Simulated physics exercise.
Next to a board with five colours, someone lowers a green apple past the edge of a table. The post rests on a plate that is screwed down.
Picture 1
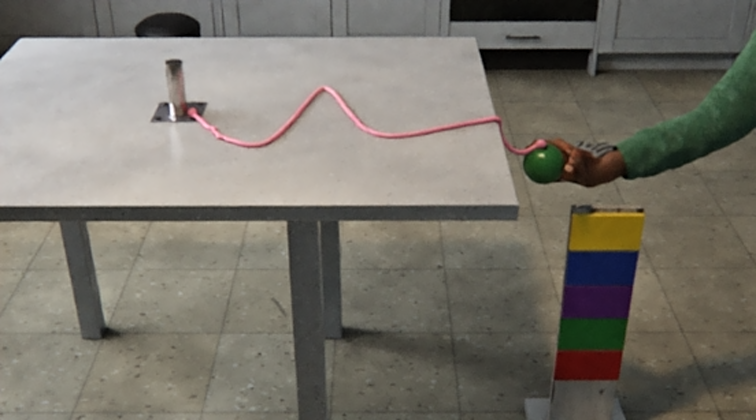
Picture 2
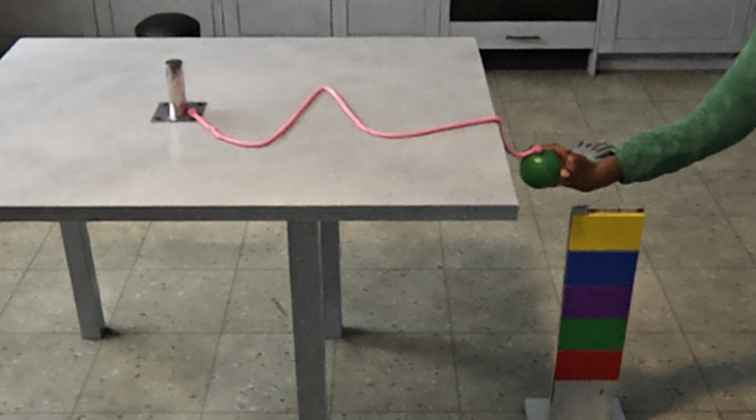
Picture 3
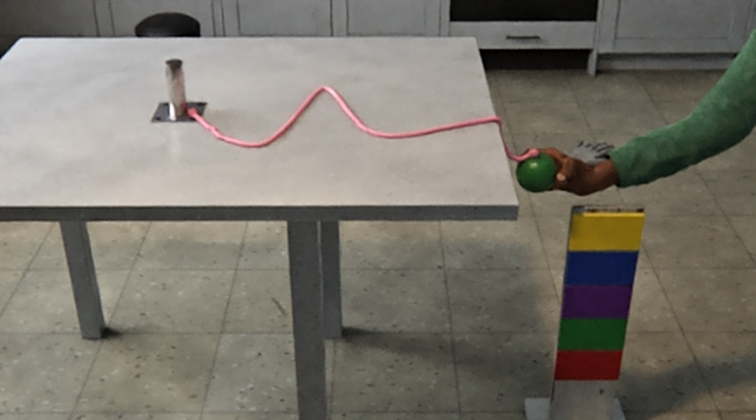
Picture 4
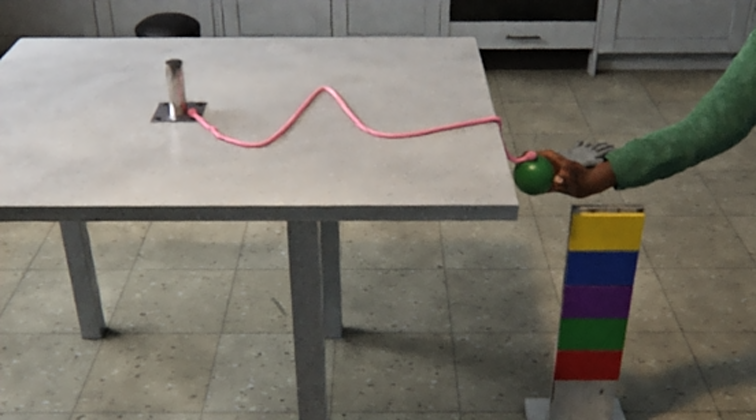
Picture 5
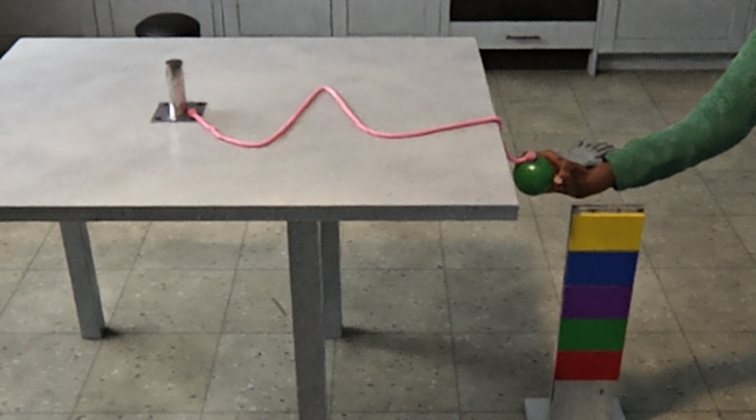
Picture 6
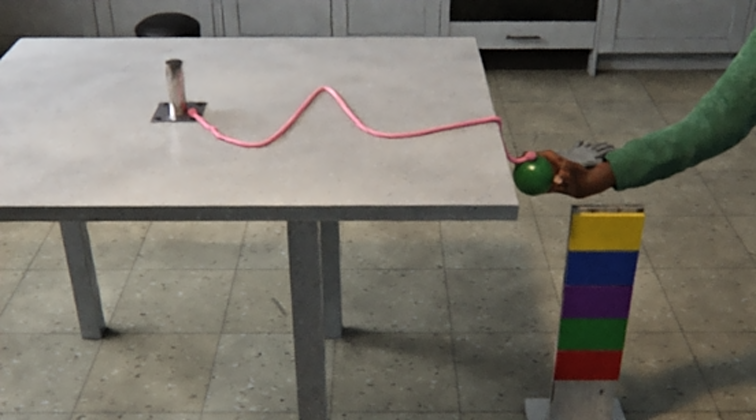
The clip opens on a hand in a green sleeve holding a green ball-like object, tied to a pink cord from a metal post on a gray table, above a color-banded stand. The hand shifts it slightly left and down beside the table's edge, then stays nearly still.
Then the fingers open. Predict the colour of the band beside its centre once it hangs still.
I would predict red.
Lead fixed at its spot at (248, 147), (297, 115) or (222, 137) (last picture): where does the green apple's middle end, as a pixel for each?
In order of the tries: About (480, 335), then (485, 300), then (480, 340).
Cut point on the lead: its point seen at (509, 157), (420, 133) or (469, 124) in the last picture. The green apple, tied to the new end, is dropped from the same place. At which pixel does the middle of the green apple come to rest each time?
(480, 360), (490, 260), (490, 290).
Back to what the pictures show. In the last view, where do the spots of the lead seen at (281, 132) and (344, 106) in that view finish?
They go to (344, 115) and to (497, 137).
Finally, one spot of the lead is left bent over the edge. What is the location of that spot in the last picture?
That point sits at about (340, 101).
Soon after, apple near (500, 356); level with red.
After that, apple near (467, 372); level with red.
In the end, apple near (480, 371); level with red. At red.
